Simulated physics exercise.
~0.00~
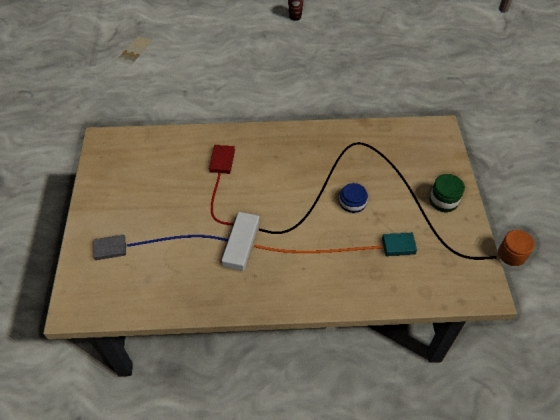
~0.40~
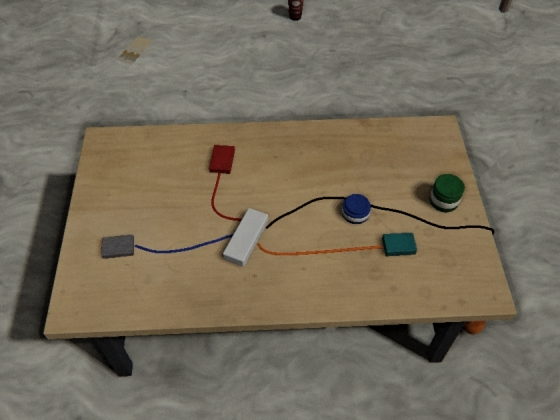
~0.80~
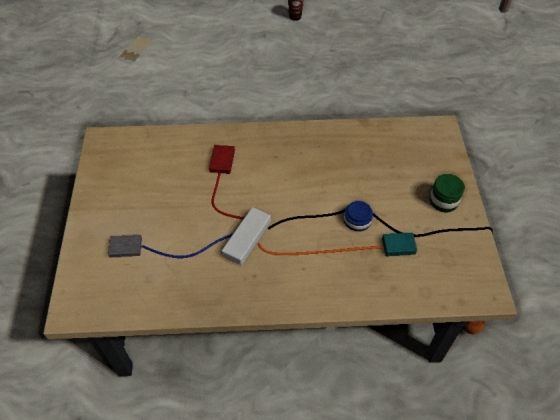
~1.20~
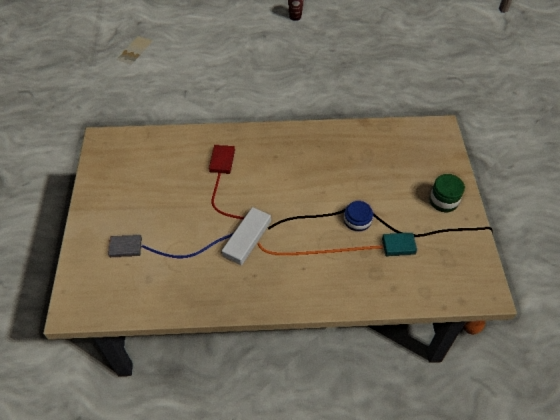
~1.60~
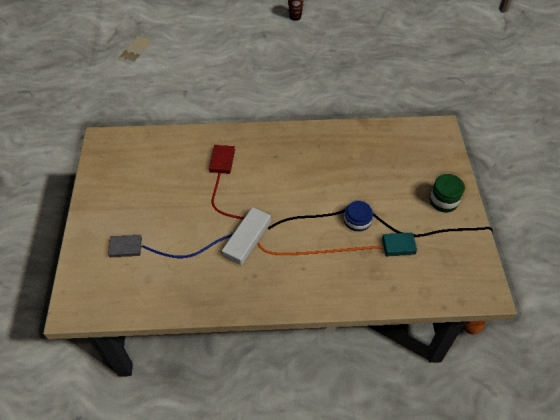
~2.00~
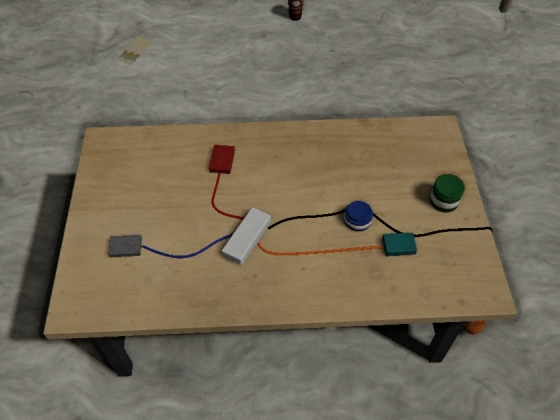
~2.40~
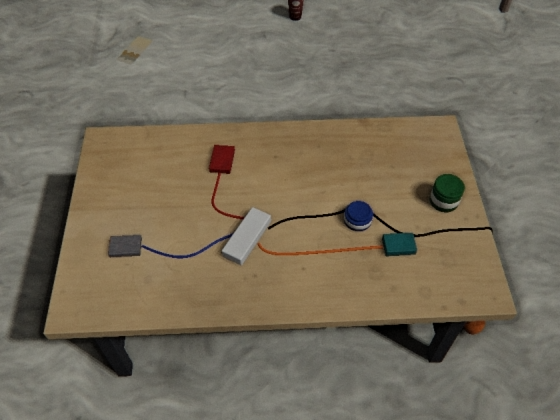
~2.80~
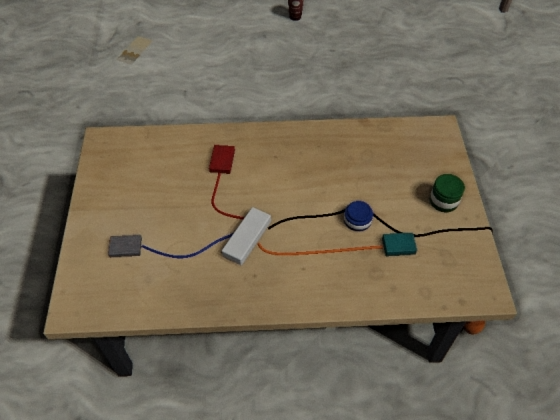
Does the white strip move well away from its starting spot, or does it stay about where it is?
The white strip stays about where it is, turning only slightly and remaining on the table.
